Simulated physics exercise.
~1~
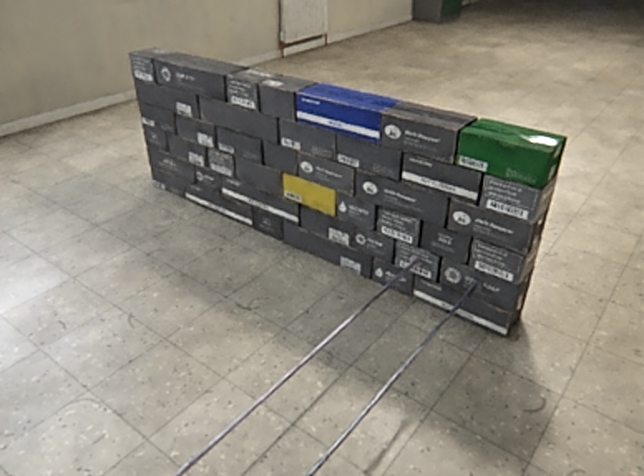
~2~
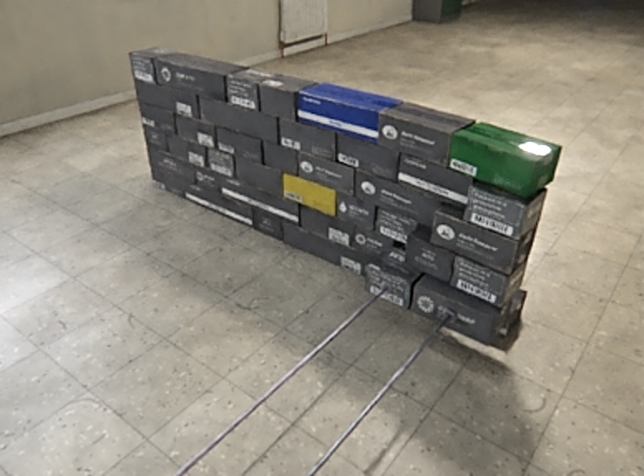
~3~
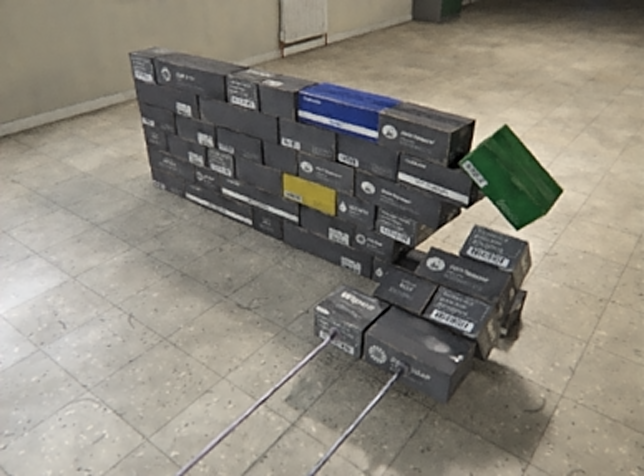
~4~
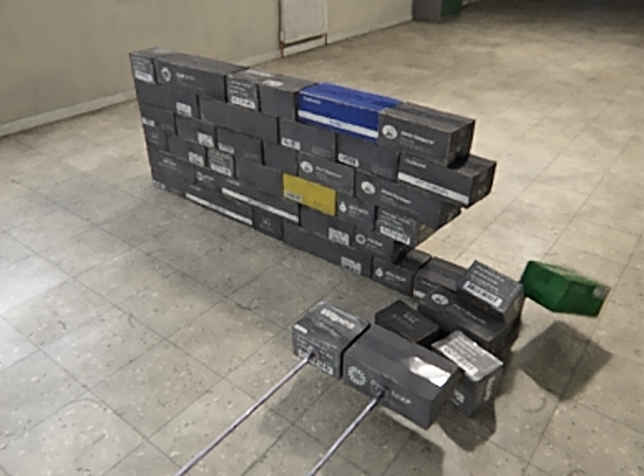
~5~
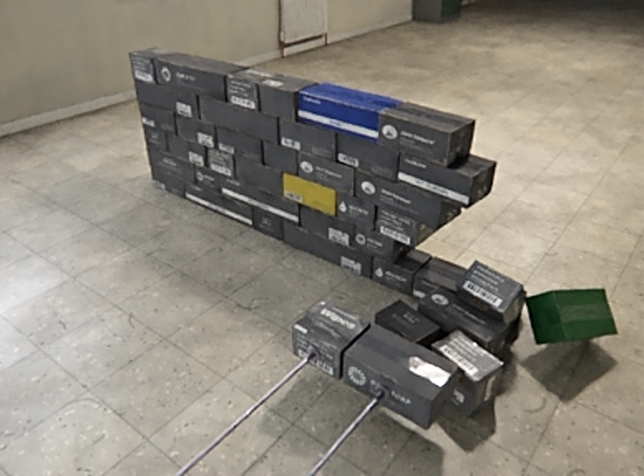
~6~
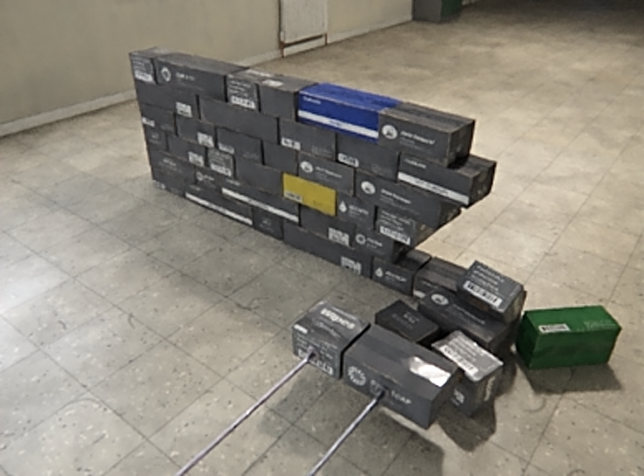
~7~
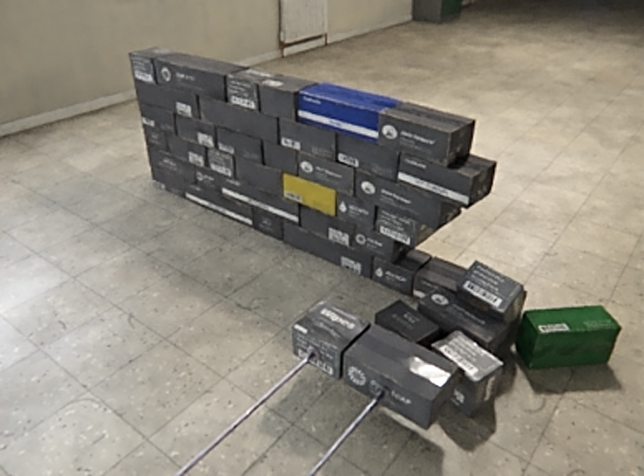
The clip shows two thin rods pulling a pair of neighbouring dark boxes from the lower right of a stacked wall, bringing several others down while the green box tumbles to the floor and rests on its side, the blue and yellow boxes staying in place.
